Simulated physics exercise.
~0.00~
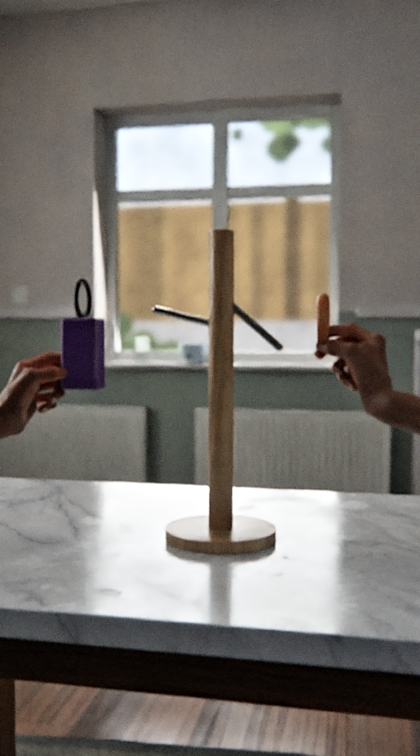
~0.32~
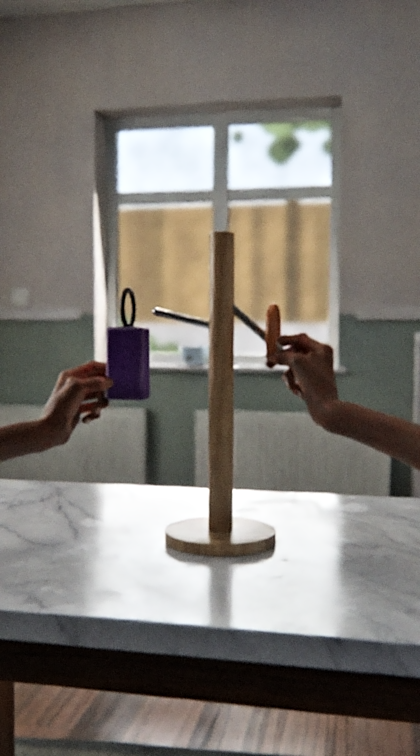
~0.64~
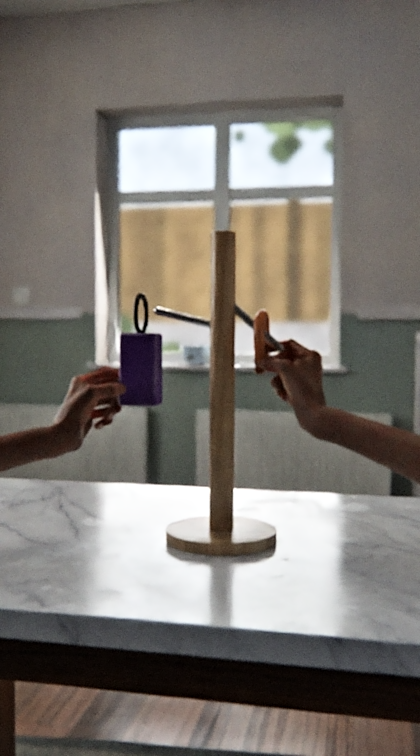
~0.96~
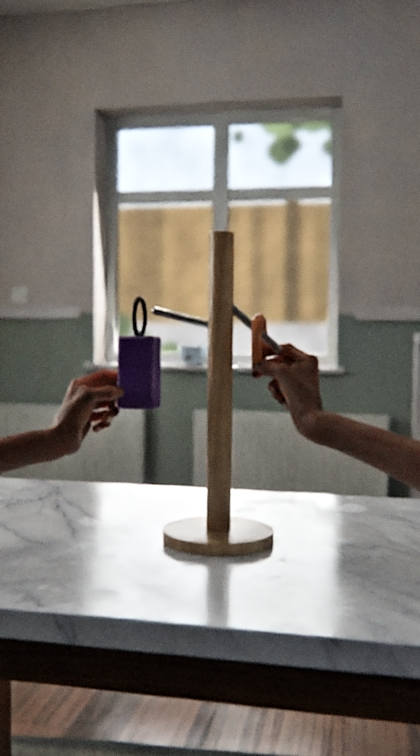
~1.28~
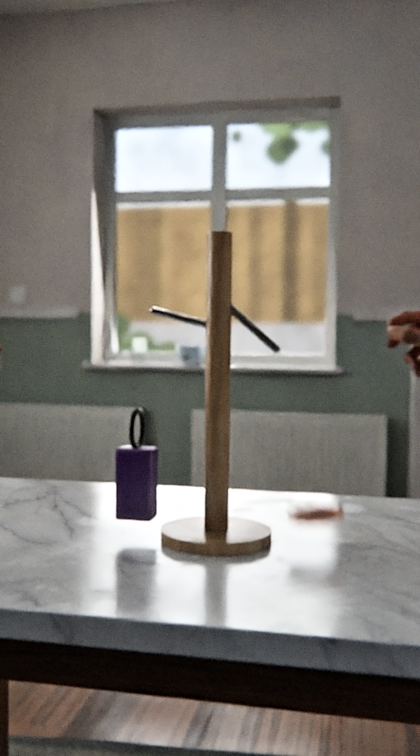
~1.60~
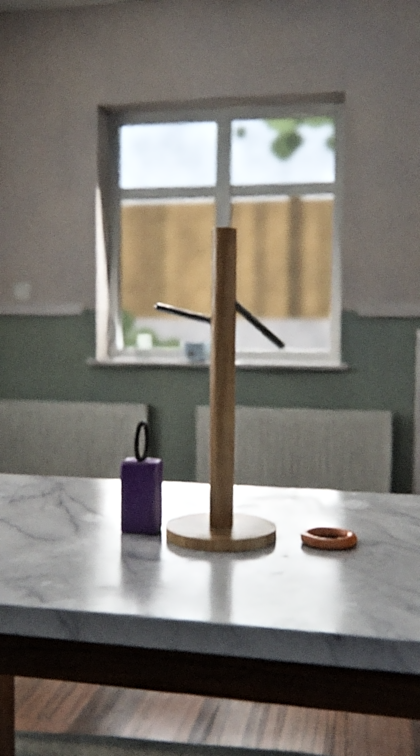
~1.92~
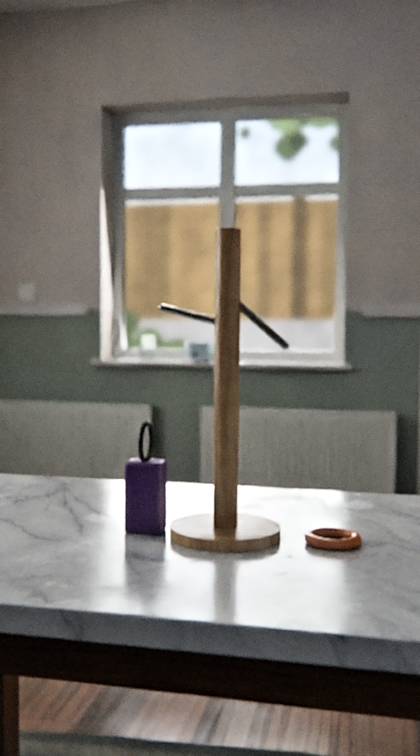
A purple pouch with a black loop, held by a hand on the left, and an orange ring of tape, held by a hand on the right, move inward toward a wooden peg stand. The stand, with two dark pegs, rises from a marble-topped table before a window and radiators, seen from the front by a slightly swaying camera. Both hands pause near the pegs, then let go and draw away. The pouch and the tape drop to the table. The pouch ends upright left of the stand, and the tape lies flat on the right.
